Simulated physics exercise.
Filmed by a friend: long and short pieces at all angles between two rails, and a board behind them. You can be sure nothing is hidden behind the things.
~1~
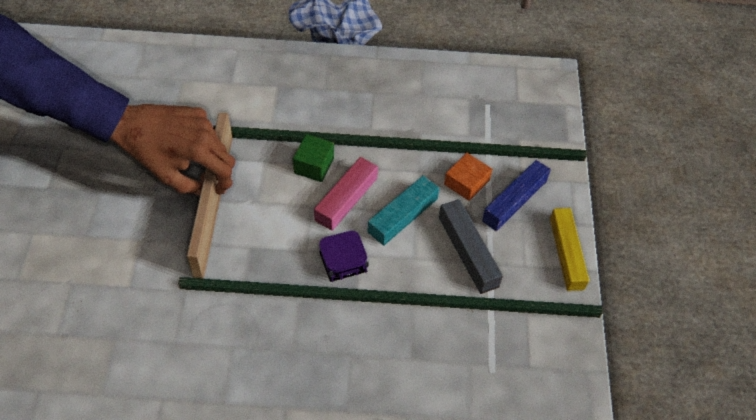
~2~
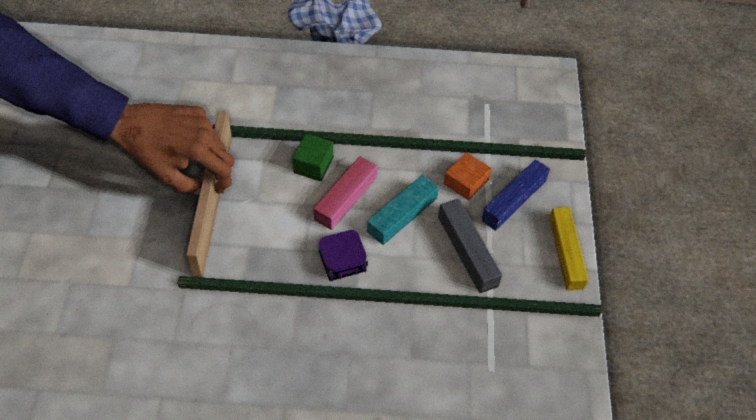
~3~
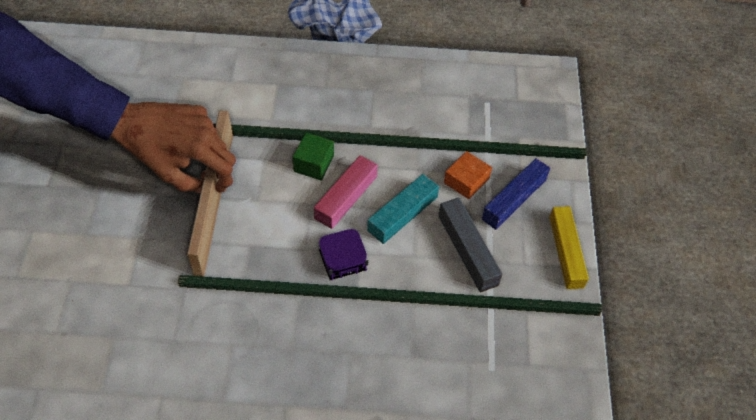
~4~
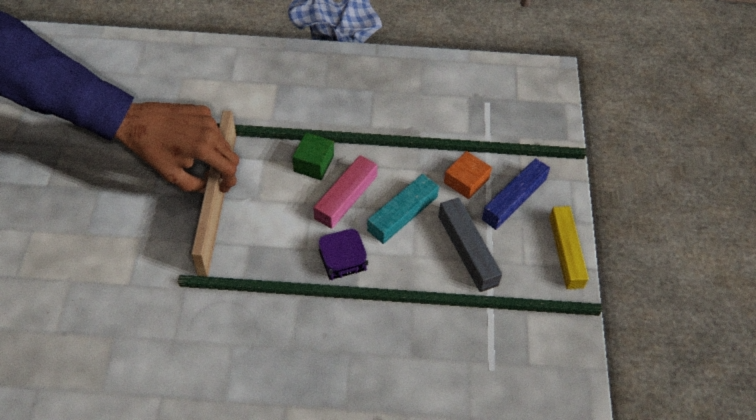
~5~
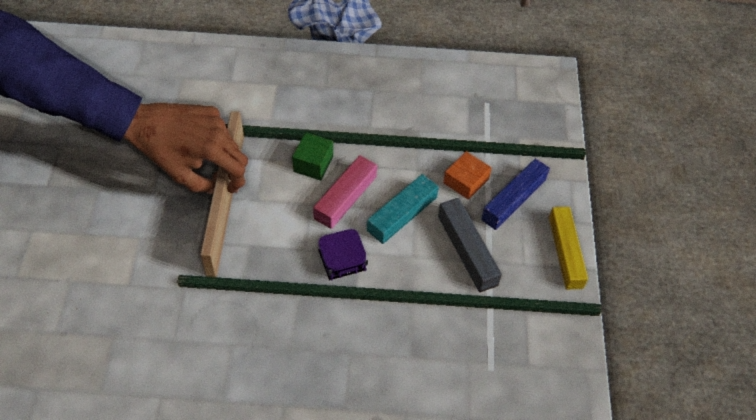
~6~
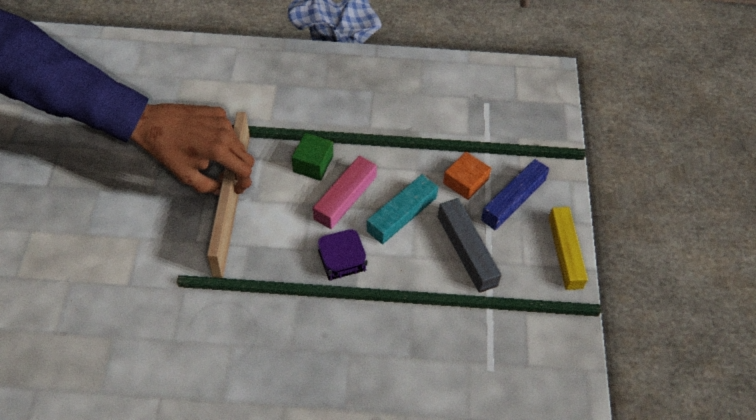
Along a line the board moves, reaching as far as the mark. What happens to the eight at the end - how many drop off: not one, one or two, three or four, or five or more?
The count of those that drop off: Not one.
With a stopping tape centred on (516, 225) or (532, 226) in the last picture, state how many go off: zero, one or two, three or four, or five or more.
In turn: One to two; three to four.
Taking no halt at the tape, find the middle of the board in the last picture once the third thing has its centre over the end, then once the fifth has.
In pixels, around (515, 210) followed by around (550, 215).
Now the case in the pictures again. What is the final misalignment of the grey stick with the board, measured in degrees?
Around 15 degrees.
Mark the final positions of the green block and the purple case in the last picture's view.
In the last picture, roughly (504, 166) and (510, 272).
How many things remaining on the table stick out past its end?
It would come to 2.
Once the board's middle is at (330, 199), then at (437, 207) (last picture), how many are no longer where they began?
The first count is 3, and then it's 7.
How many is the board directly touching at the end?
It touches 3.
Soon after, none off yet; yellow stick at rest near (567, 248); blue bar at rest near (516, 194); grey stick at rest near (468, 244).
Then, none off yet; yellow stick at rest near (567, 248); blue bar at rest near (516, 194); grey stick moving near (473, 247).
Further on, none off yet; yellow stick moving near (572, 249); blue bar moved a little near (553, 195); grey stick moved a little near (516, 253).
At rest, the number that fall off is zero.
